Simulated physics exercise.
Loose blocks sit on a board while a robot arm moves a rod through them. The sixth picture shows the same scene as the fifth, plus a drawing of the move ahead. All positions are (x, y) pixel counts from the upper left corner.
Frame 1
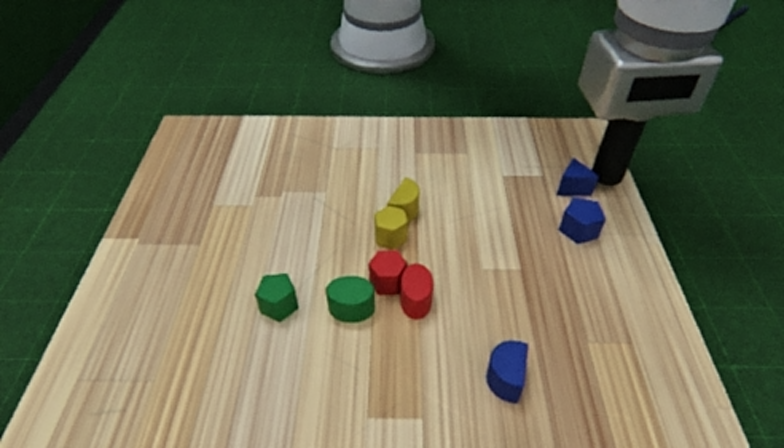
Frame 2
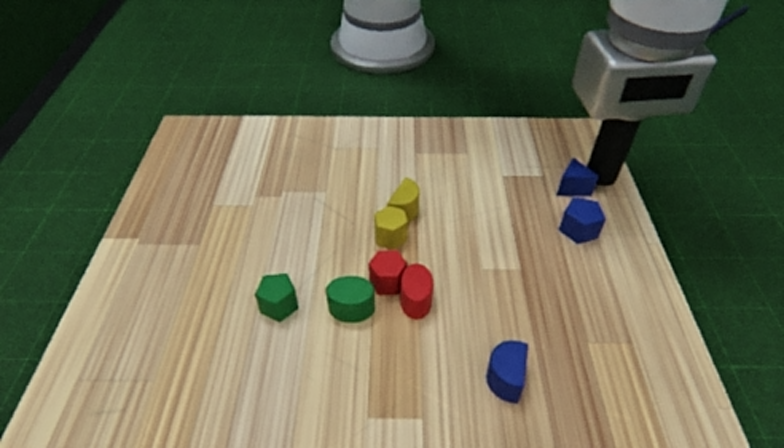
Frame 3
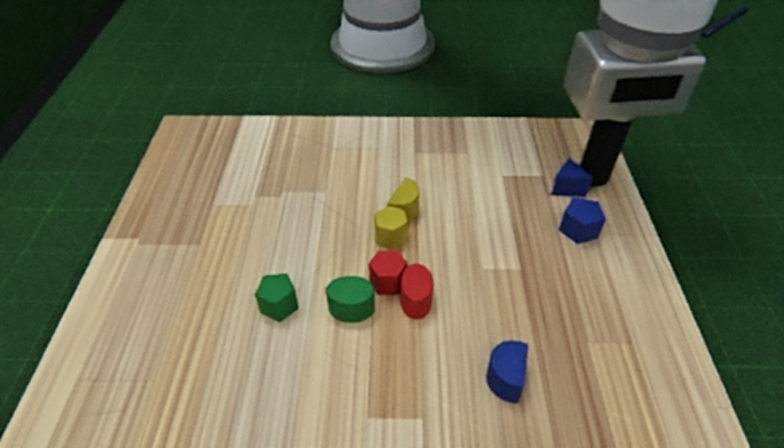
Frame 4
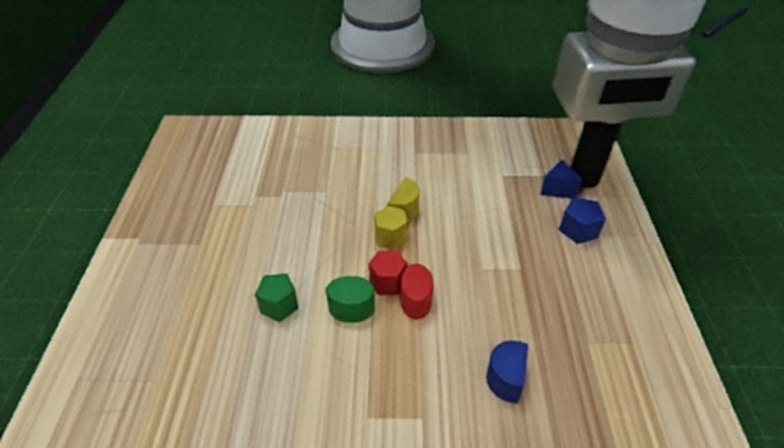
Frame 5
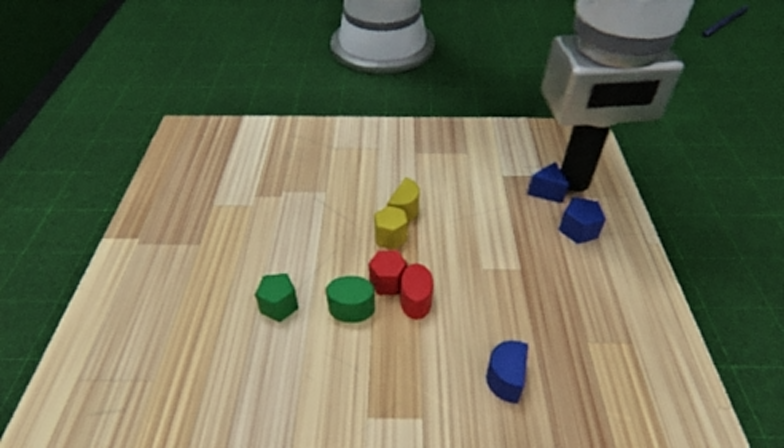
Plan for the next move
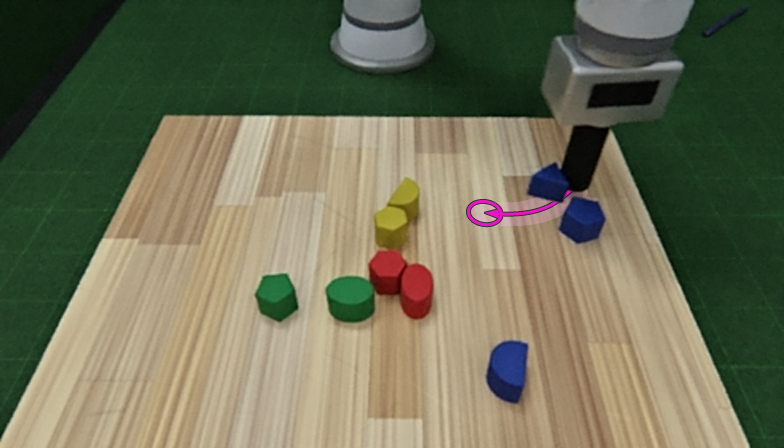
The footage shows a robot arm holding a black rod over a wooden board scattered with red, green, yellow and blue blocks; the rod moves slightly left, pushing a blue triangle a short way left while the other blocks stay still.
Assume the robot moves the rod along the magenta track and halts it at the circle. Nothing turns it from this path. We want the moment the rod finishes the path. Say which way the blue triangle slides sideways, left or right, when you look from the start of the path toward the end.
It goes toward the right-hand side.
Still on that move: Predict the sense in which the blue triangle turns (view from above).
From above, it turns clockwise.
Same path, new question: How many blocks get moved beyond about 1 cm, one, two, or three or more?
It moves one block.
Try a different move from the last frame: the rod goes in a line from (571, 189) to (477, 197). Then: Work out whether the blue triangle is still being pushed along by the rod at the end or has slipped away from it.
I believe the blue triangle keeps its place ahead of the rod.
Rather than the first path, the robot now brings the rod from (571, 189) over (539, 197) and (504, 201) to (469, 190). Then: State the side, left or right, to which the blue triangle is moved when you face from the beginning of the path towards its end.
Heads left.
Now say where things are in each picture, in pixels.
The first frame shows lower end of the rod at (606, 176), tops of blocks, blue triangle at (579, 169), blue pentagon at (586, 210).
The second frame shows rod at (601, 176), blocks as before.
The third frame shows rod at (593, 176), blue triangle at (573, 170).
The fourth frame shows rod at (584, 178), blue triangle at (563, 171).
The fifth frame shows rod at (574, 182), blue triangle at (552, 173), blue pentagon at (586, 210).
The drawn path runs from (571, 189) via (551, 205) and (520, 214), ending at (485, 213).
The first path, step by step. One third of the way, rod at (553, 198); blue triangle at (528, 180), turned 35° clockwise.
Two thirds of the way, rod at (521, 206); blue triangle at (501, 180), turned 65° clockwise.
At the end, rod at (486, 205); blue triangle at (484, 174), turned 100° clockwise; blue pentagon not moved.
